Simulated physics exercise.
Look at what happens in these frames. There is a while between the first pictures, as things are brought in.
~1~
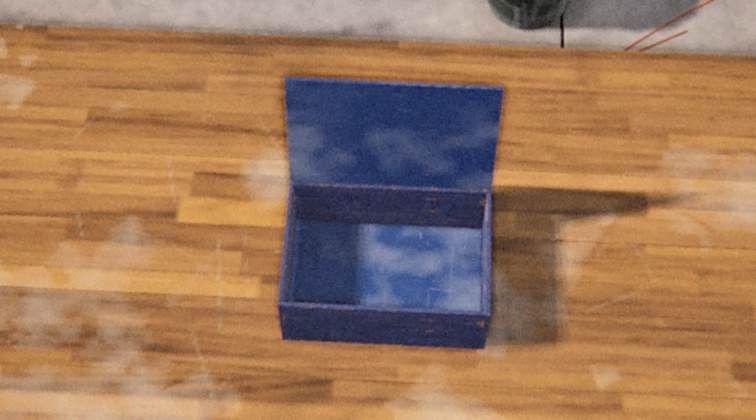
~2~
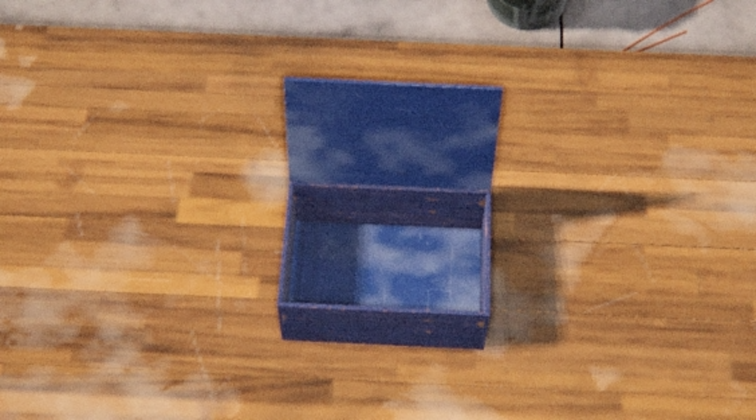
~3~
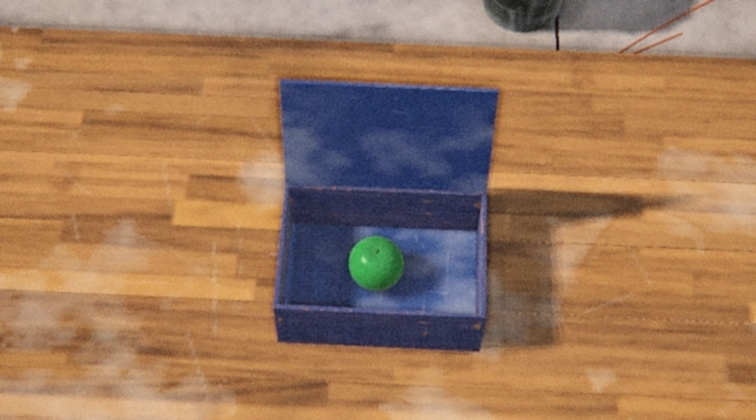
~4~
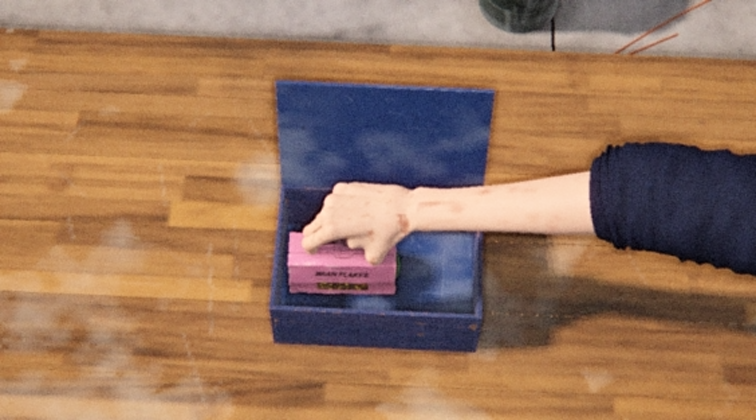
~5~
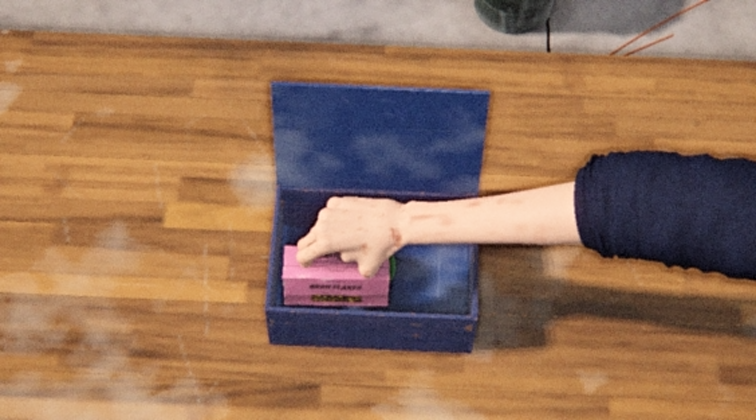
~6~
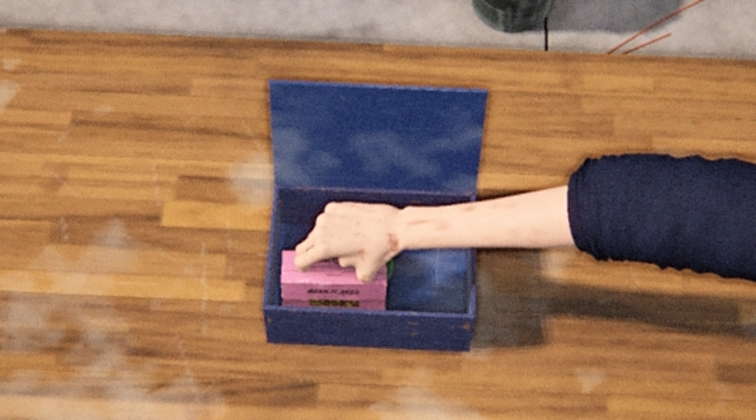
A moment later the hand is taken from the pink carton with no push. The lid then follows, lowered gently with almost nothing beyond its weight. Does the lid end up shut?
Yes.
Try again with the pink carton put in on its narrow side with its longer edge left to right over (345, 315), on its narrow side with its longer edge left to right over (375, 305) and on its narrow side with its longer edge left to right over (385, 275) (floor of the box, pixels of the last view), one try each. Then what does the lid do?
Lid, try 1: Fully down; try 2: Fully down; try 3: Propped open.
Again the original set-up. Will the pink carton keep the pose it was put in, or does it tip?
Simply put, it remains unturned.
Then, 1.10 s on from there, lid starting down; pink carton shifted a little near (335, 308).
Then, 1.70 s on from there, lid 49° above the rim; pink carton shifted a little near (335, 308).
Then, 1.90 s on from there, lid 15° above the rim; pink carton shifted a little near (335, 308).
In the end, lid shut; moved from the start, pink carton; green apple unmoved. At the end, from the last picture's camera, pink carton near (335, 308).
